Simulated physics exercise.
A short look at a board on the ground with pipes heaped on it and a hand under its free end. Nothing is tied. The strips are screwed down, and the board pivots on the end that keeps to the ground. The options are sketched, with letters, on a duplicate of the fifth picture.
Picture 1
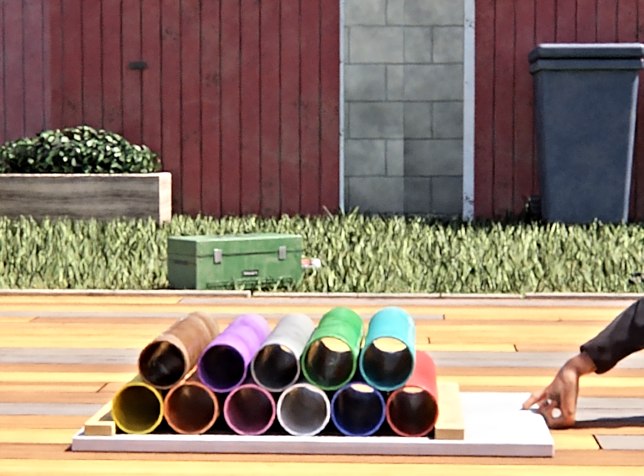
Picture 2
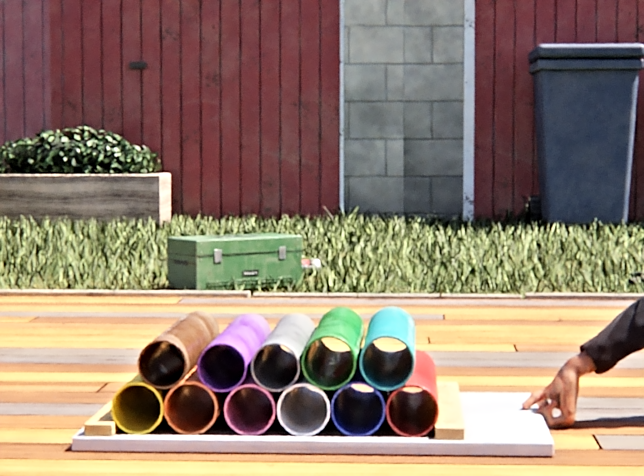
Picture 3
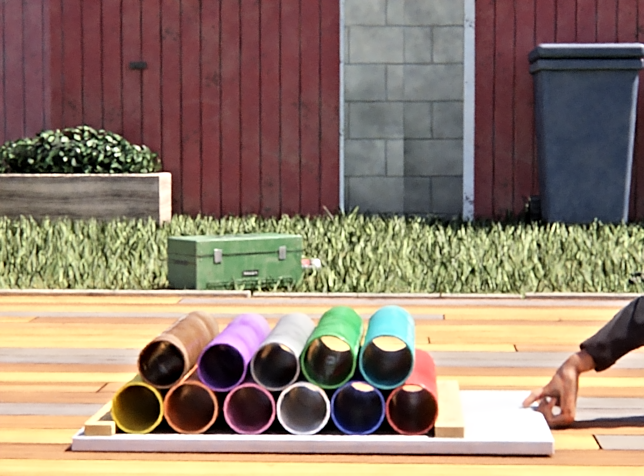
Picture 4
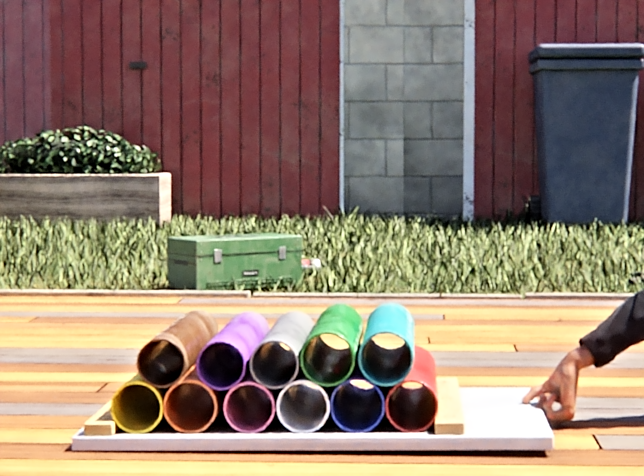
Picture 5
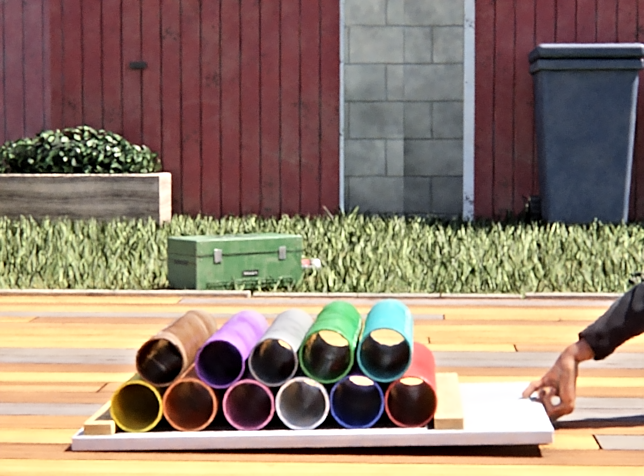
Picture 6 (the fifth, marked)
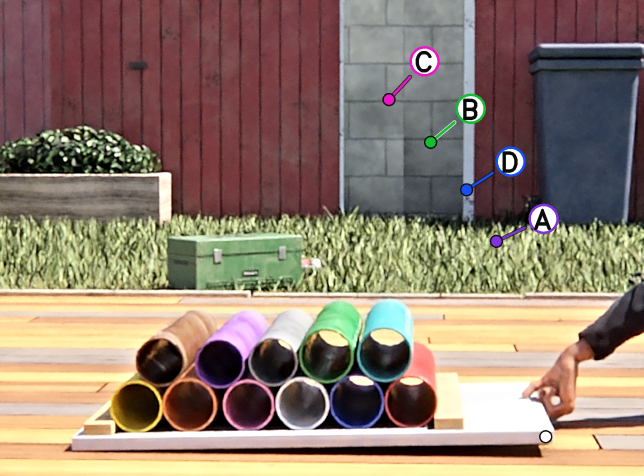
Eleven coloured pipes lie in two rows on a pale board set on orange and grey planks, seen from a fixed, front-on view in a sunlit yard. Brown, purple, silver, green and turquoise pipes rest on the lower row between wooden strips, before a green toolbox, grass and a red fence. At right, a hand slowly lifts the board's end slightly, and the pipes tilt with it.
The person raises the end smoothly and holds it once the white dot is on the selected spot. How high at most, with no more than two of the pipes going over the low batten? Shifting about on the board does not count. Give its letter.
Mark A is as high as it can go.
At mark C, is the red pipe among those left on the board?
No.
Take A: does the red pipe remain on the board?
The red pipe: Yes.
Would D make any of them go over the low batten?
Yes, at D.
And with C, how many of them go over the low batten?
At C the number is eleven.
On the marked copy, A at (496, 242); B at (431, 142); C at (389, 100); D at (466, 190); the white dot at (546, 437).
With A. Early on, board at 16°.
Further on, board at 26°.
At the end, board at 26°, none over the low batten.
As for the rest, B eleven over the low batten; C eleven over the low batten; D eleven over the low batten.
